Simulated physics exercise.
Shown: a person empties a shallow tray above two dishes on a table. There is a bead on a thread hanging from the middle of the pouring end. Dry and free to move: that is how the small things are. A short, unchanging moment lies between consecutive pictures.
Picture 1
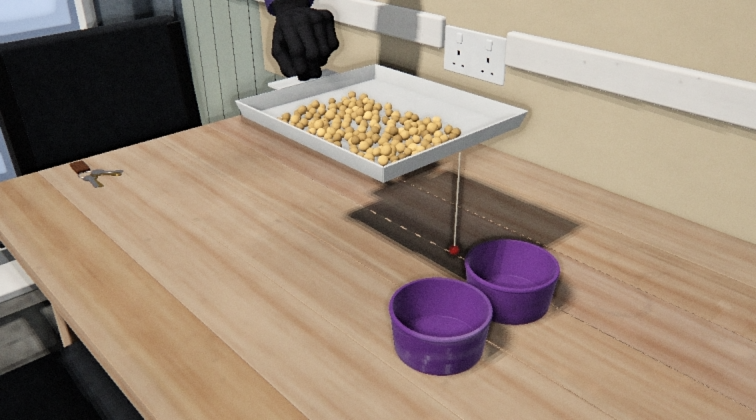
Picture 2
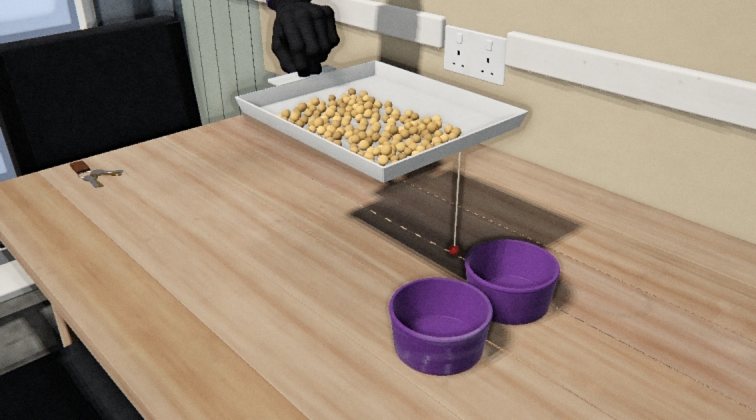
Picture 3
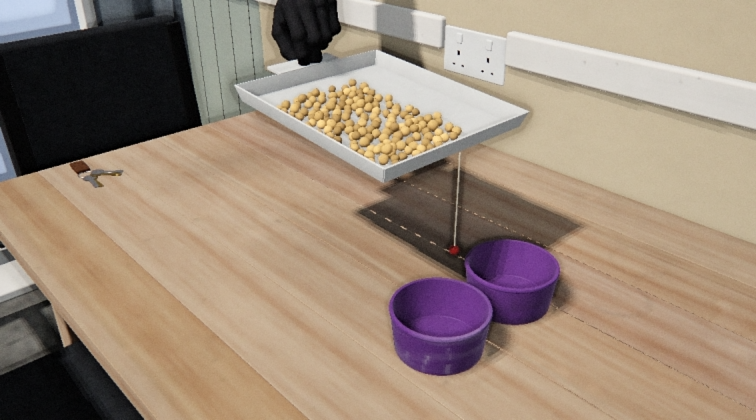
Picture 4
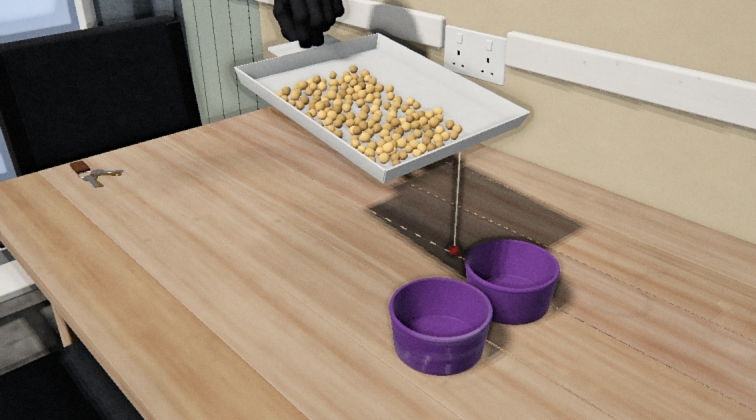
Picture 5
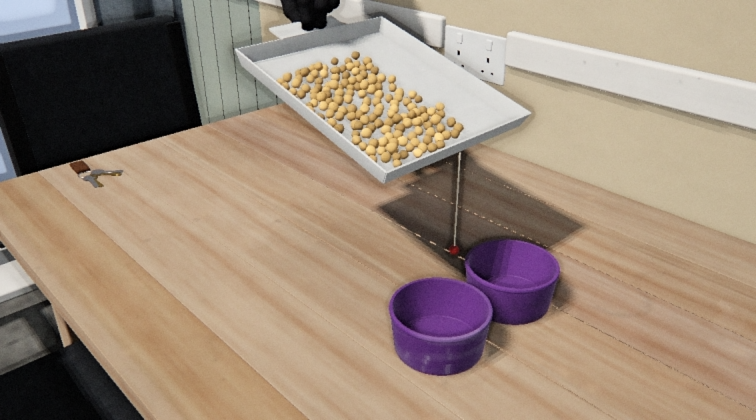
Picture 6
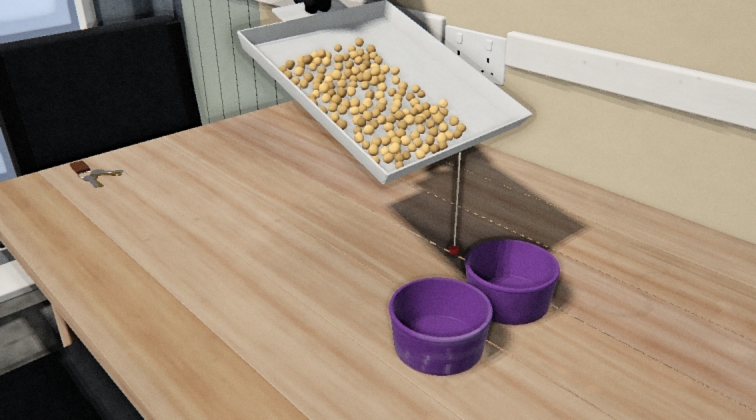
A white shallow tray of dried chickpeas is held by a black-gloved hand above a light wooden table, seen from above at an angle in a room with a beige wall and socket. Two purple dishes sit below, near a red bead hanging on a thread. The hand raises the tray's far left end, steepening its tilt steadily, while the chickpeas stay heaped and the camera stays still.
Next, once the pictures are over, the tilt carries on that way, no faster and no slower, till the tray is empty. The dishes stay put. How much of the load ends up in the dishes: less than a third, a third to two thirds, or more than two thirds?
The share caught is large, above two thirds.
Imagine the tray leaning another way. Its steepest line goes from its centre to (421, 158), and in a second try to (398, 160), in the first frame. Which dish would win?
Heading one - the leftward dish; heading two - the leftward dish.
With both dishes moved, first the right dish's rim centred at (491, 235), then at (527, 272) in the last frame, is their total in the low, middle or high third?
Taking the tries in order: Below one third and over two thirds.
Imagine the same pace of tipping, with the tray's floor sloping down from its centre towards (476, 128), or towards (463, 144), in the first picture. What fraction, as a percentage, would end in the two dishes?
Roughly 30 % in the first case and 60 % in the second.
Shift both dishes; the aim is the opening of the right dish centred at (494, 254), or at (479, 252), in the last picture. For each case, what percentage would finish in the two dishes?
Around 40 % followed by around 20 %.
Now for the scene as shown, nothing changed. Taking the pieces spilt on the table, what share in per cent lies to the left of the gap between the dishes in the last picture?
Around 20 percent of the pieces.
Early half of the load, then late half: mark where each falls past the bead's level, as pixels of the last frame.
It goes through near (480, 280) first, then near (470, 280).
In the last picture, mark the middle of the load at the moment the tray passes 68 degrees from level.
I'd put it at about (430, 124).
Just after the last frame, tray tipped steeply; almost all on the tray; just a few in the air.
A moment on, tray tipped past a quarter turn; roughly a quarter on the tray; about a tenth in the left dish; about a tenth in the right dish; just a few outside both; roughly half in the air.
Further on, tray tipped past a quarter turn; roughly half in the left dish; roughly a third in the right dish; roughly a quarter outside both.
When it is over, tray tipped past a quarter turn; roughly half in the left dish; roughly a third in the right dish; roughly a quarter outside both.
